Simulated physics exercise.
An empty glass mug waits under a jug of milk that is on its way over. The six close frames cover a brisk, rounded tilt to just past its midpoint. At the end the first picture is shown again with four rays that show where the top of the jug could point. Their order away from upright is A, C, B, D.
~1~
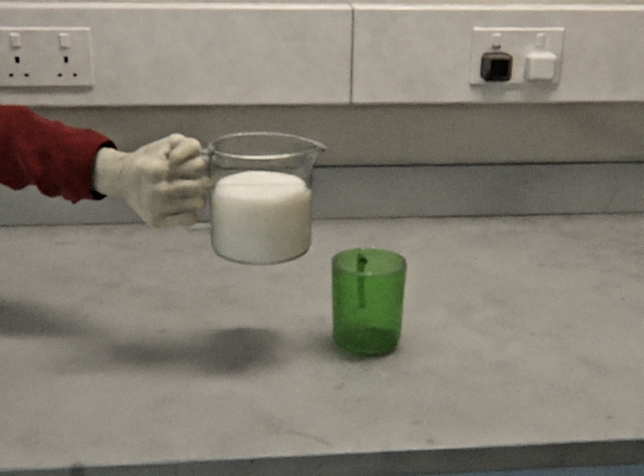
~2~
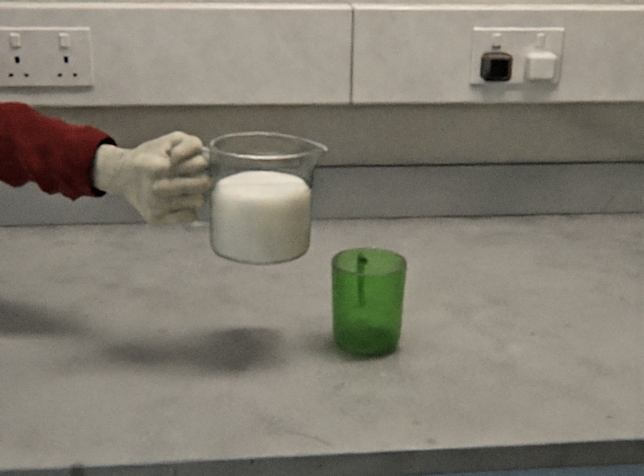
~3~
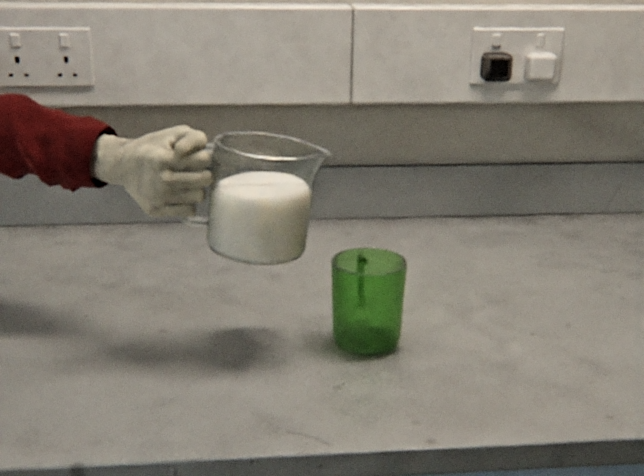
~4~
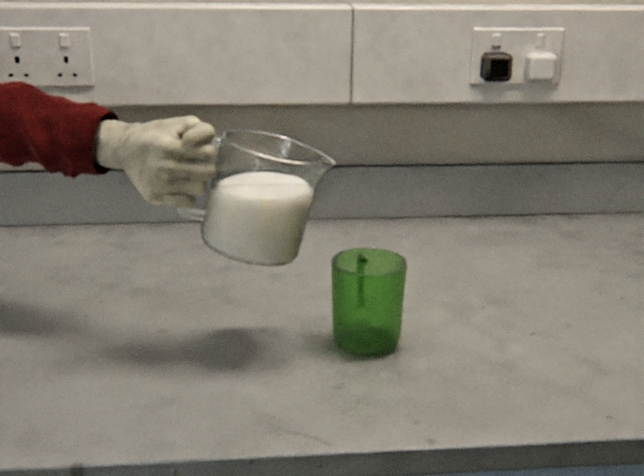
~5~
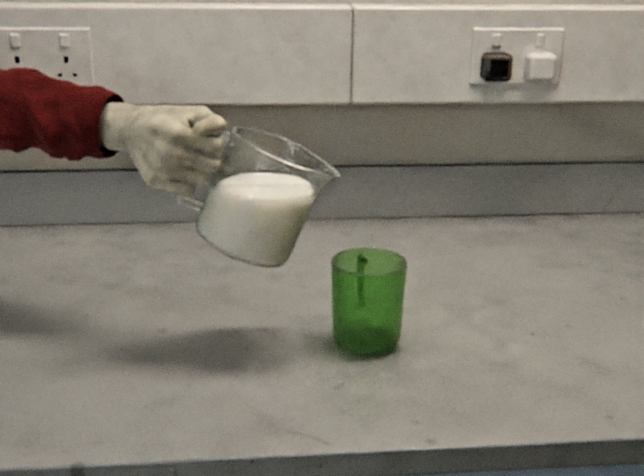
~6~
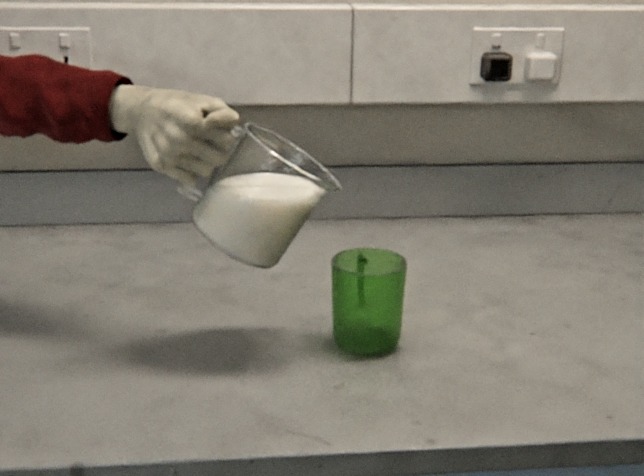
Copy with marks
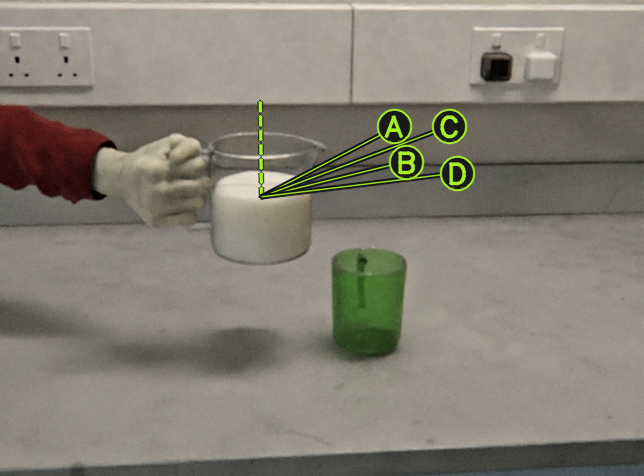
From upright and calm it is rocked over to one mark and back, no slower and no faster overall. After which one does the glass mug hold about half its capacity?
A is best.
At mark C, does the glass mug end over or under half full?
Over half.
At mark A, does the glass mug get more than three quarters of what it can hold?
No.
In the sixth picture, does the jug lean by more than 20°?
Yes.
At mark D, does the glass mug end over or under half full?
Over half.
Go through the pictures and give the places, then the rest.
In the first frame, upright, lip at (324, 147); rim of the glass mug round (369, 260); nothing has left yet.
In the second frame, upright, lip at (326, 148); nothing has left yet.
In the third frame, tipped about 6°, lip at (329, 154); nothing has left yet.
In the fourth frame, tipped about 14°, lip at (334, 163); nothing has left yet.
In the fifth frame, tipped about 23°, lip at (338, 174); nothing has left yet.
In the sixth frame, tipped about 32°, lip at (341, 186); nothing has left yet.
In lime, A at (379, 135); B at (389, 165); C at (433, 132); D at (440, 174).
With A, the glass mug ends with about 50 % of what it can hold.
With B, the glass mug ends with about 87 % of what it can hold.
With C, the glass mug ends with about 70 % of what it can hold.
With D, the glass mug ends with about 96 % of what it can hold; 8 % of the milk is spilt.
